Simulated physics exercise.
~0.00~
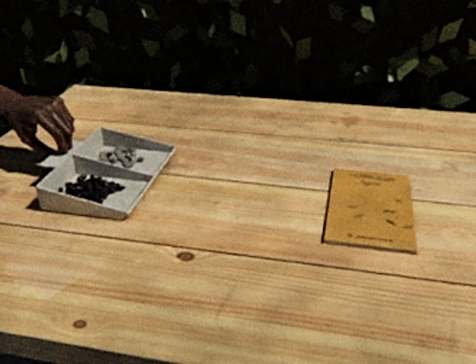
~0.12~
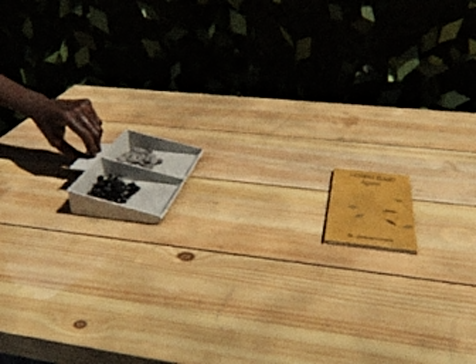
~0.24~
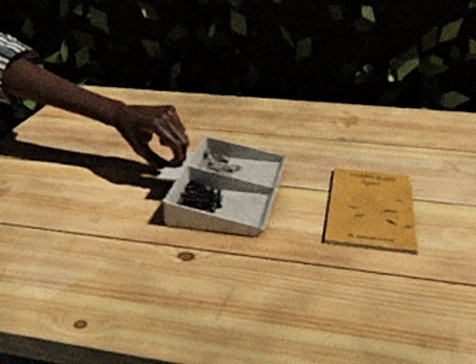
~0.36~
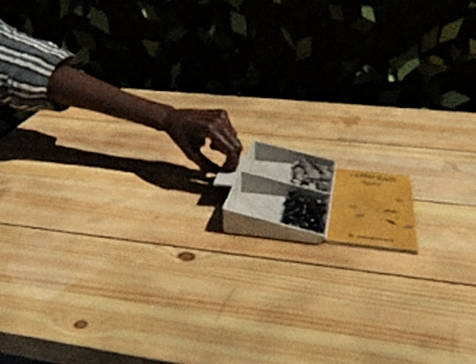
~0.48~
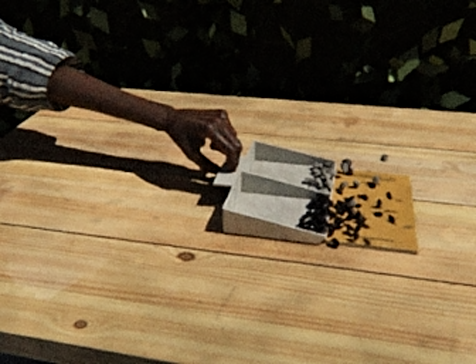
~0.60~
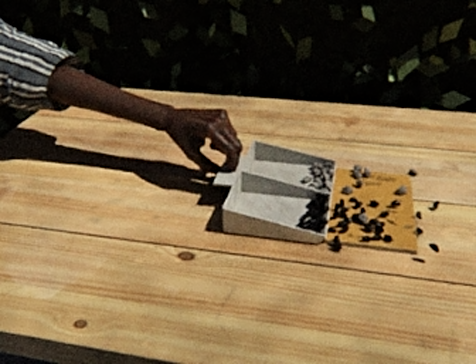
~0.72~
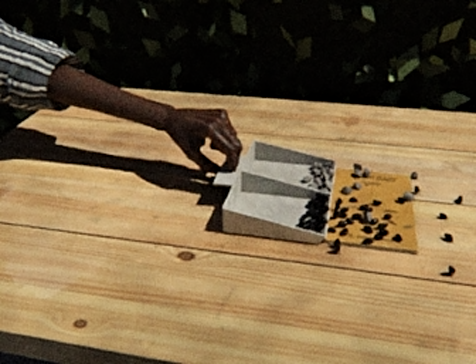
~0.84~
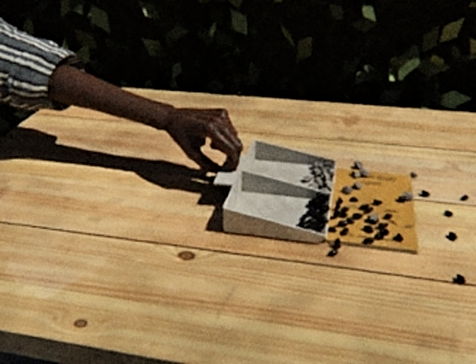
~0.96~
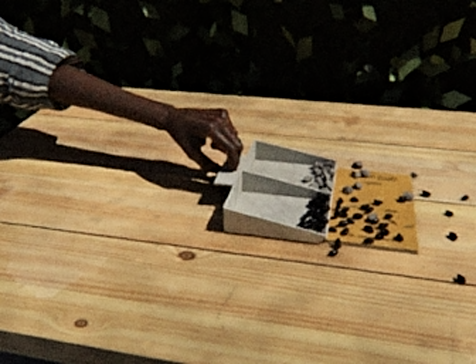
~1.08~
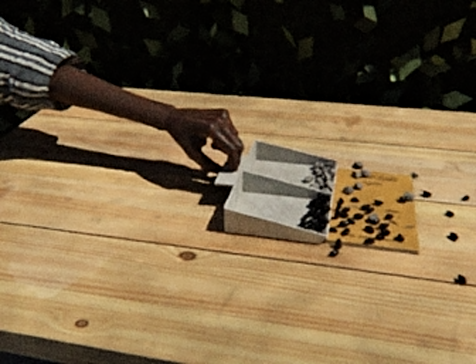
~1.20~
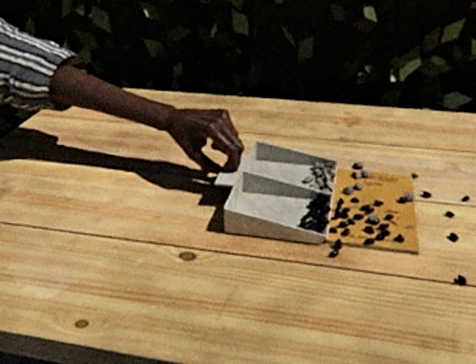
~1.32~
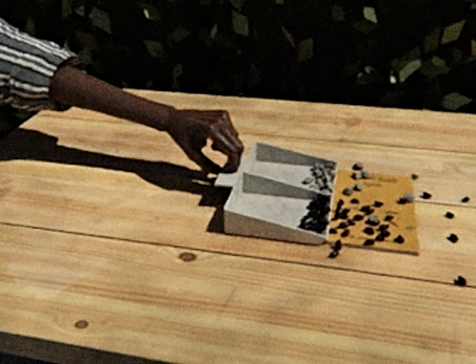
A hand slides a divided tray right into a thin book, spilling dark pieces over it.
